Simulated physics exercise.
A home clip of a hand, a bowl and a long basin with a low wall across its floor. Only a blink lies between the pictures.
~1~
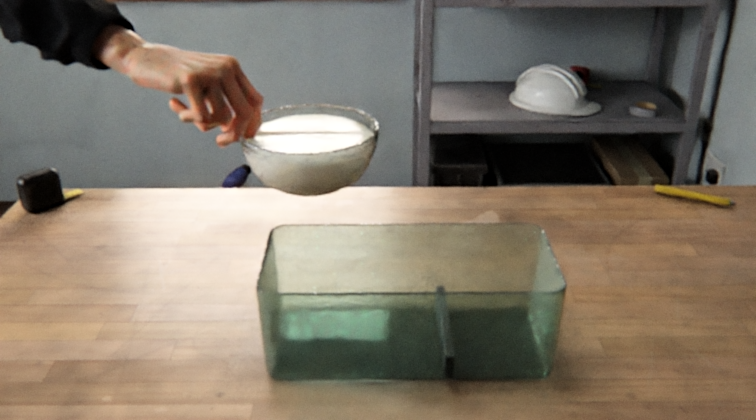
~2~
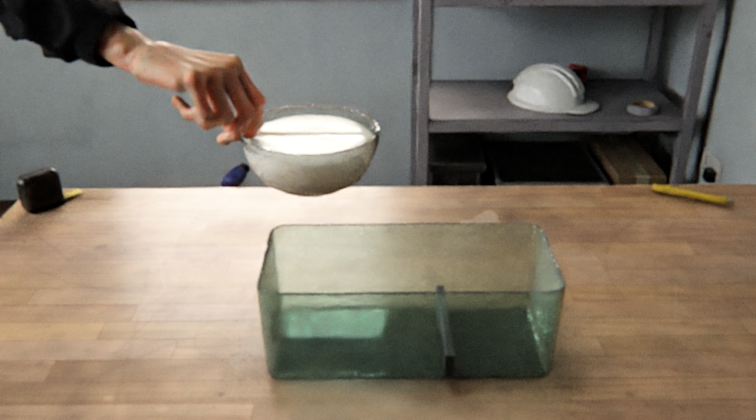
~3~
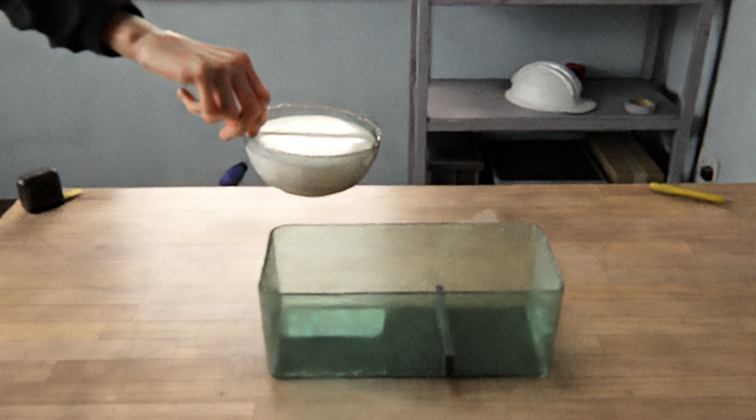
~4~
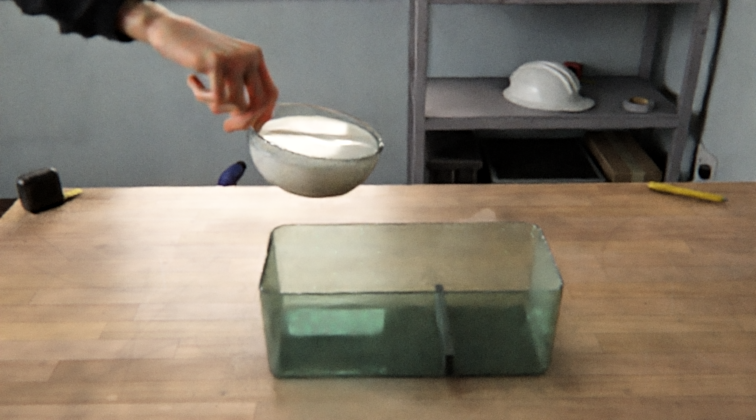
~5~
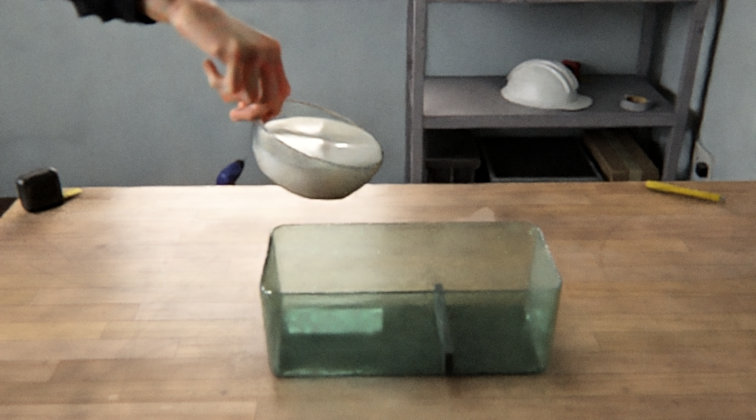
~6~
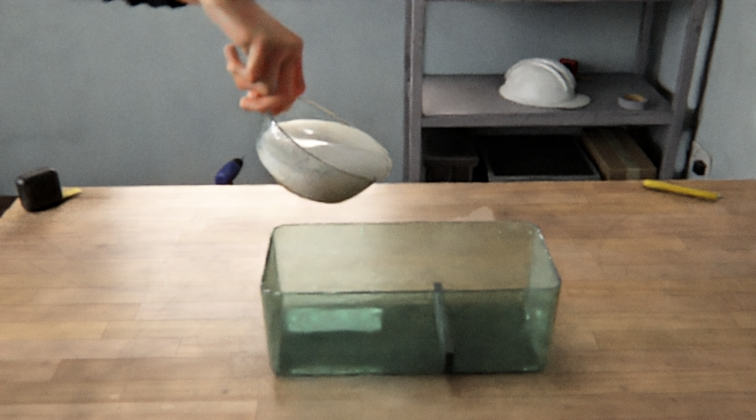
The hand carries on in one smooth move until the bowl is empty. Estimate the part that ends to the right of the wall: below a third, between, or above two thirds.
It comes to not even a third.
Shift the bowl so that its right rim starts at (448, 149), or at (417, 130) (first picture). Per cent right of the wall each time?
The first gives 65 %, the second 50 %.
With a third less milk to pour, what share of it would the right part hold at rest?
About 10 per cent.
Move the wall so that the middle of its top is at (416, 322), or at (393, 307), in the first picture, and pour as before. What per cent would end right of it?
In turn 55 and 80 in a hundred.
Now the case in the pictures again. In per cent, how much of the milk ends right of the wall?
Roughly 20 in a hundred.
A moment on, the bowl is tipped on its side and 12 per cent is still to pour, 40 is left of the wall and 7 right of it.
Next, the bowl is tipped on its side and 1 per cent is still to pour, 78 is left of the wall and 19 right of it.
Then the bowl is tipped on its side and 0 per cent is still to pour, 74 is left of the wall and 22 right of it.
Later the bowl is tipped on its side and 0 per cent is still to pour, 74 is left of the wall and 22 right of it.
Finally, 74 per cent lies left of the wall, 22 right of it and 3 outside.
